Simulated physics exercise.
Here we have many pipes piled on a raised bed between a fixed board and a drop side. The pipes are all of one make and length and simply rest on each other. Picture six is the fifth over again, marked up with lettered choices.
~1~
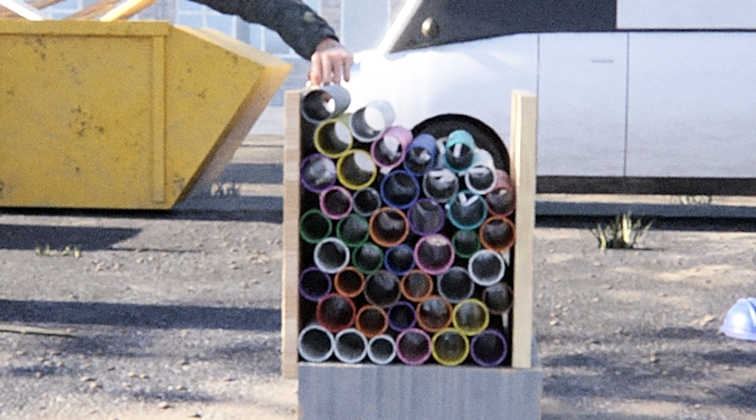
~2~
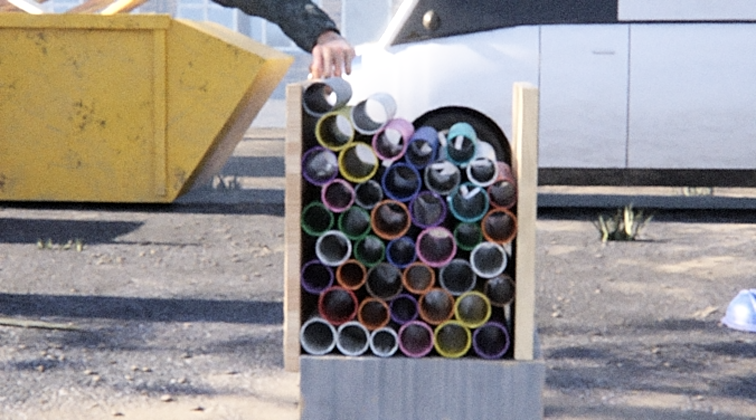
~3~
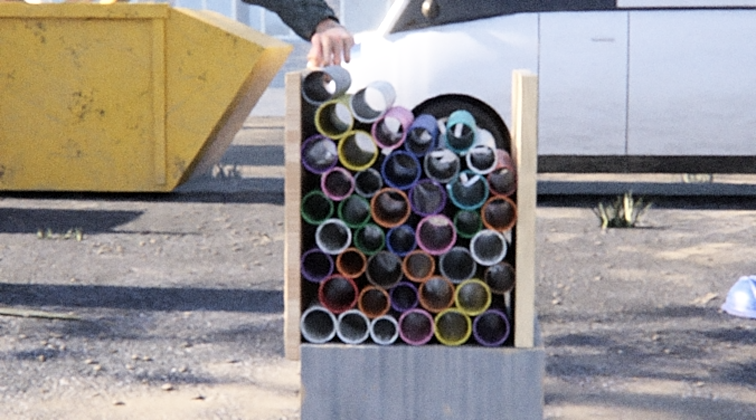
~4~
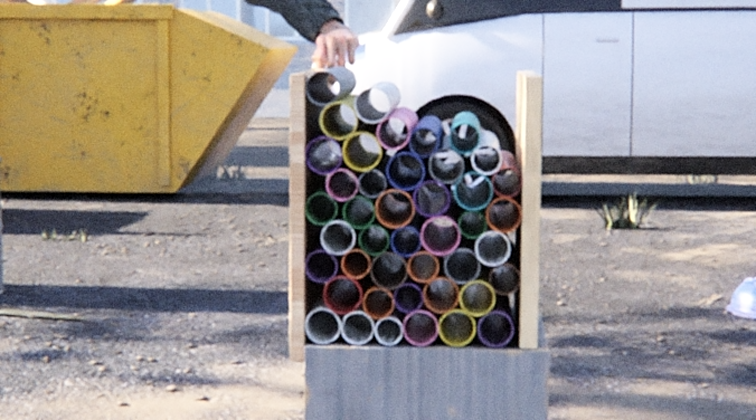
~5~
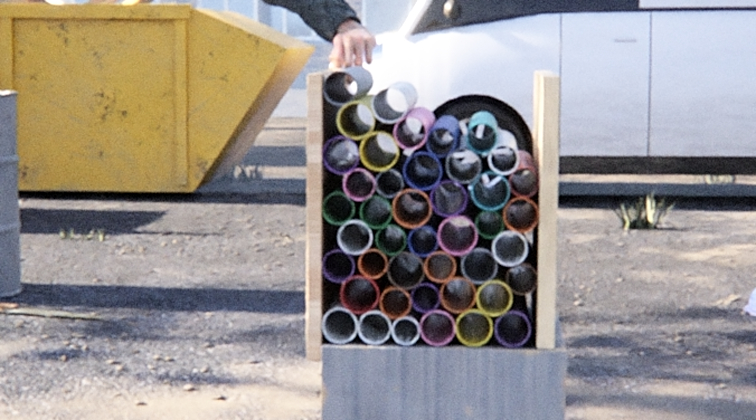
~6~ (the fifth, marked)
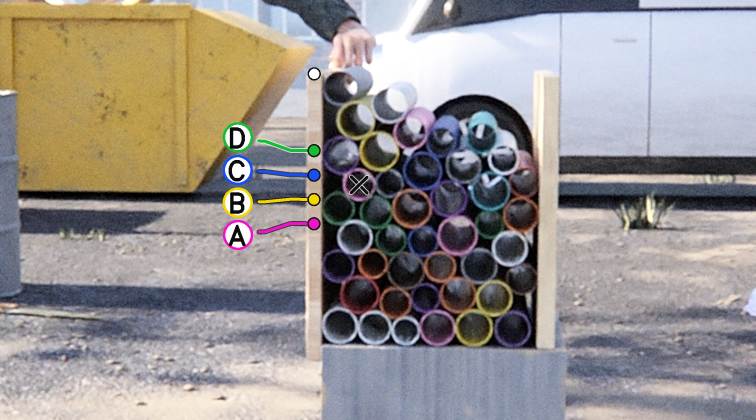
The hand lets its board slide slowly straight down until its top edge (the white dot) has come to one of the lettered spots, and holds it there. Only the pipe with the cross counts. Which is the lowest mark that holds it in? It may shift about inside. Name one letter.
At most to A.
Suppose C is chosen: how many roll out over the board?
With C, one.
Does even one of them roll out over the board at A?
Yes, at A.
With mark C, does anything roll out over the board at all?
Yes.
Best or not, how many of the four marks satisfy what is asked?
Four of the four.
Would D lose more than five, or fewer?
At D, fewer than five.
On the marked copy, A at (314, 224); B at (314, 200); C at (314, 175); D at (314, 150); the cross at (359, 185); the white dot at (314, 74).
Taking A. A third of the way, top of the board (322, 138).
Two thirds of the way, top of the board (322, 211).
When it is over, top of the board (322, 223), three out over the board, the crossed one still inside.
As for the rest, B keeps the crossed one inside; C keeps the crossed one inside; D keeps the crossed one inside.
